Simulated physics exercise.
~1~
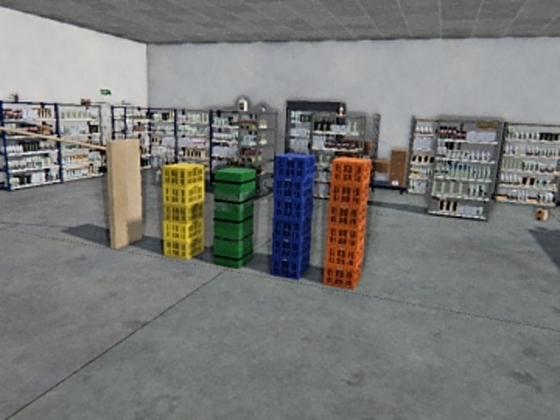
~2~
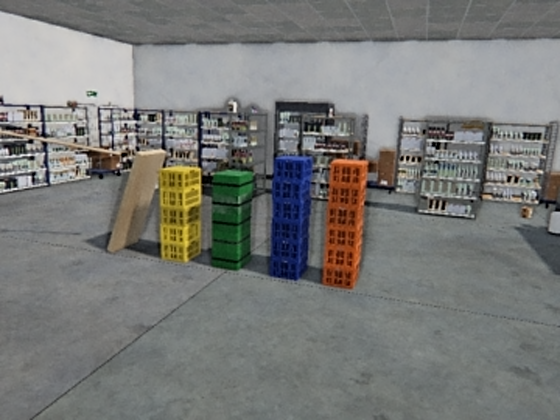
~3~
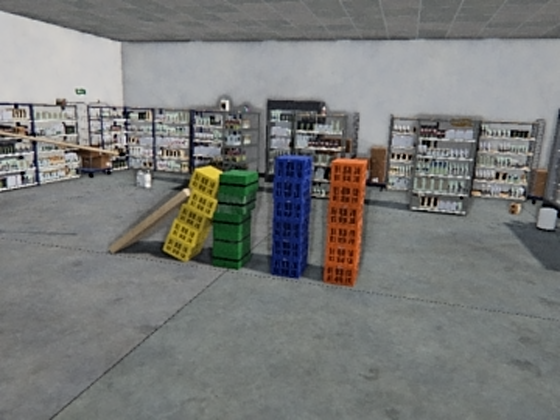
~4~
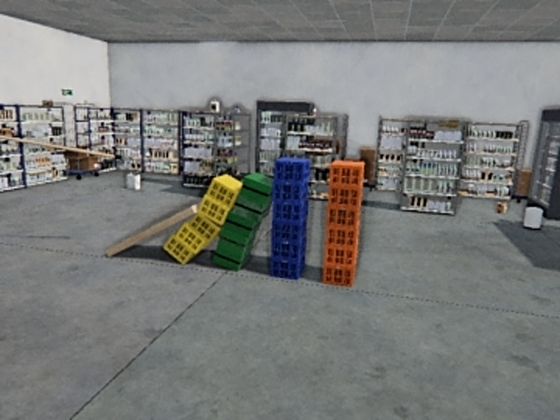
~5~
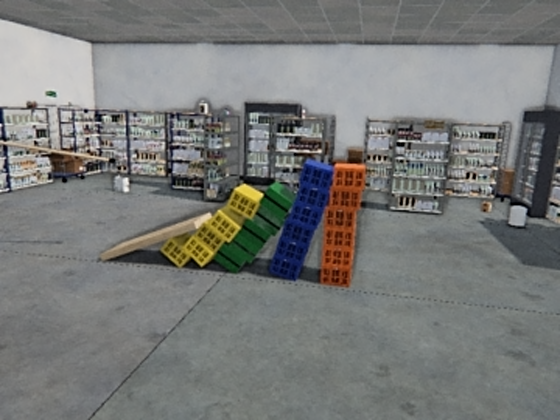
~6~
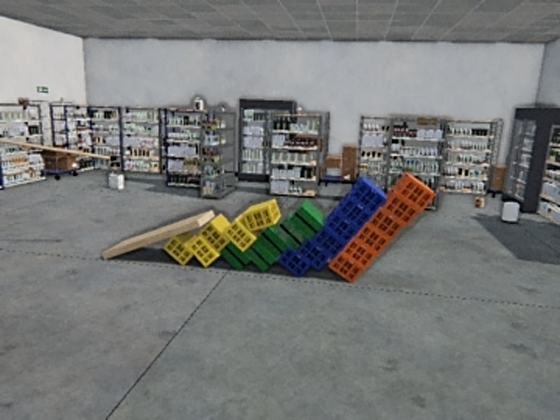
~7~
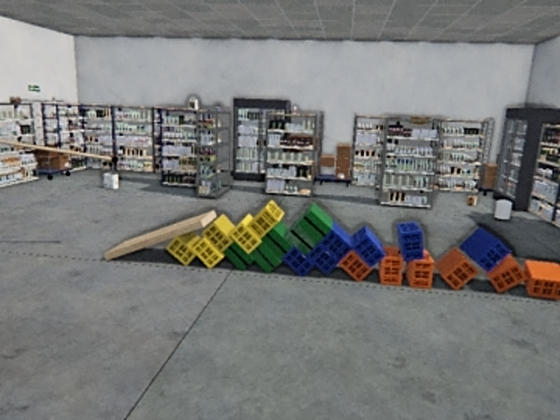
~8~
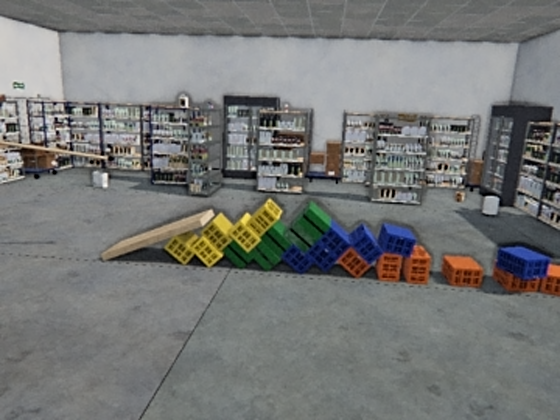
In a shop, a leaning board topples four coloured crate stacks rightward, leaving all collapsed.
